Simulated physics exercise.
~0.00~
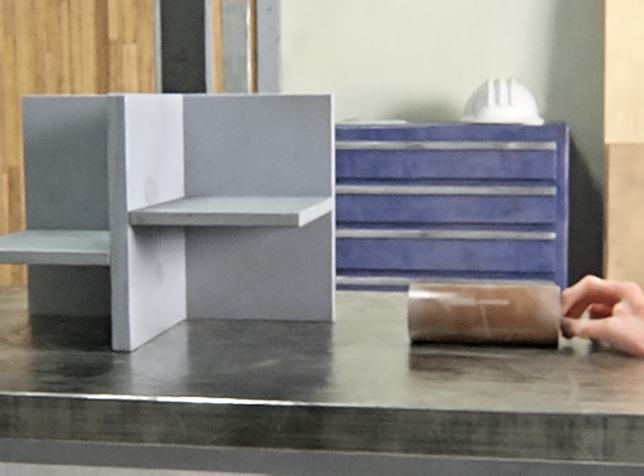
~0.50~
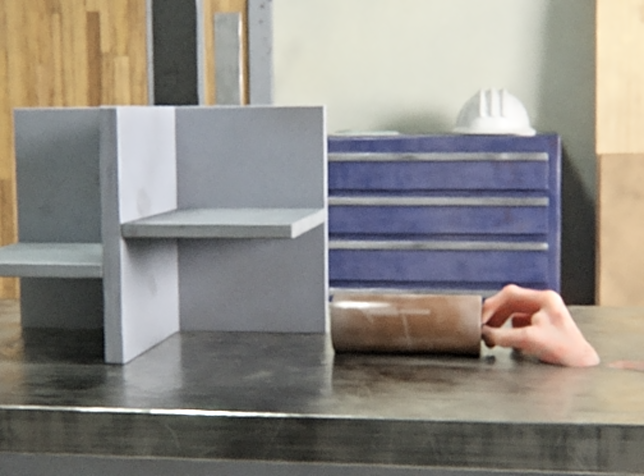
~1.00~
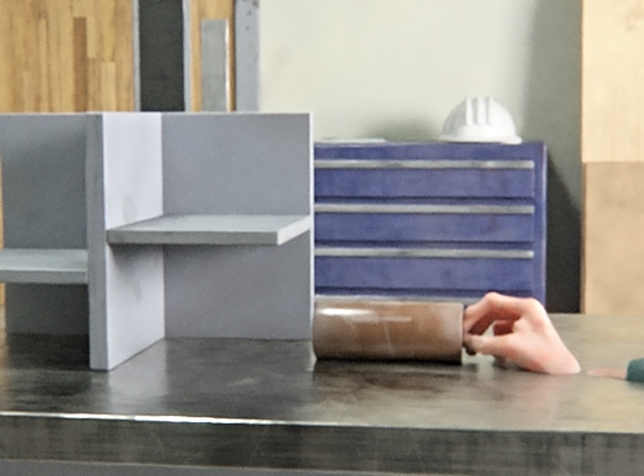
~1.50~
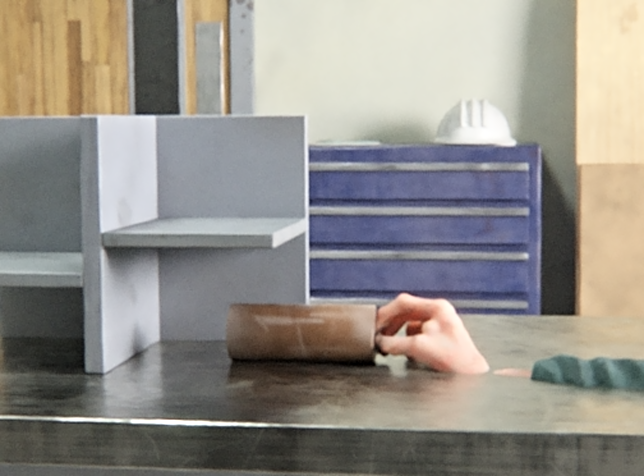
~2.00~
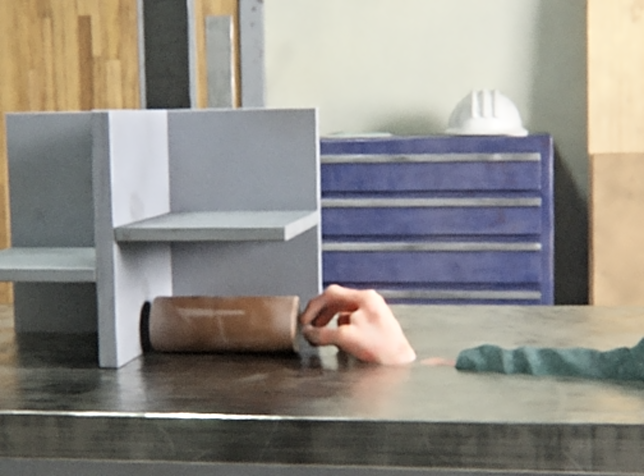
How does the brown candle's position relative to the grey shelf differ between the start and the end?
At the start the brown candle lies out on the open bench to the right of the grey shelf. At the end it is farther left, underneath the shelf's right board.
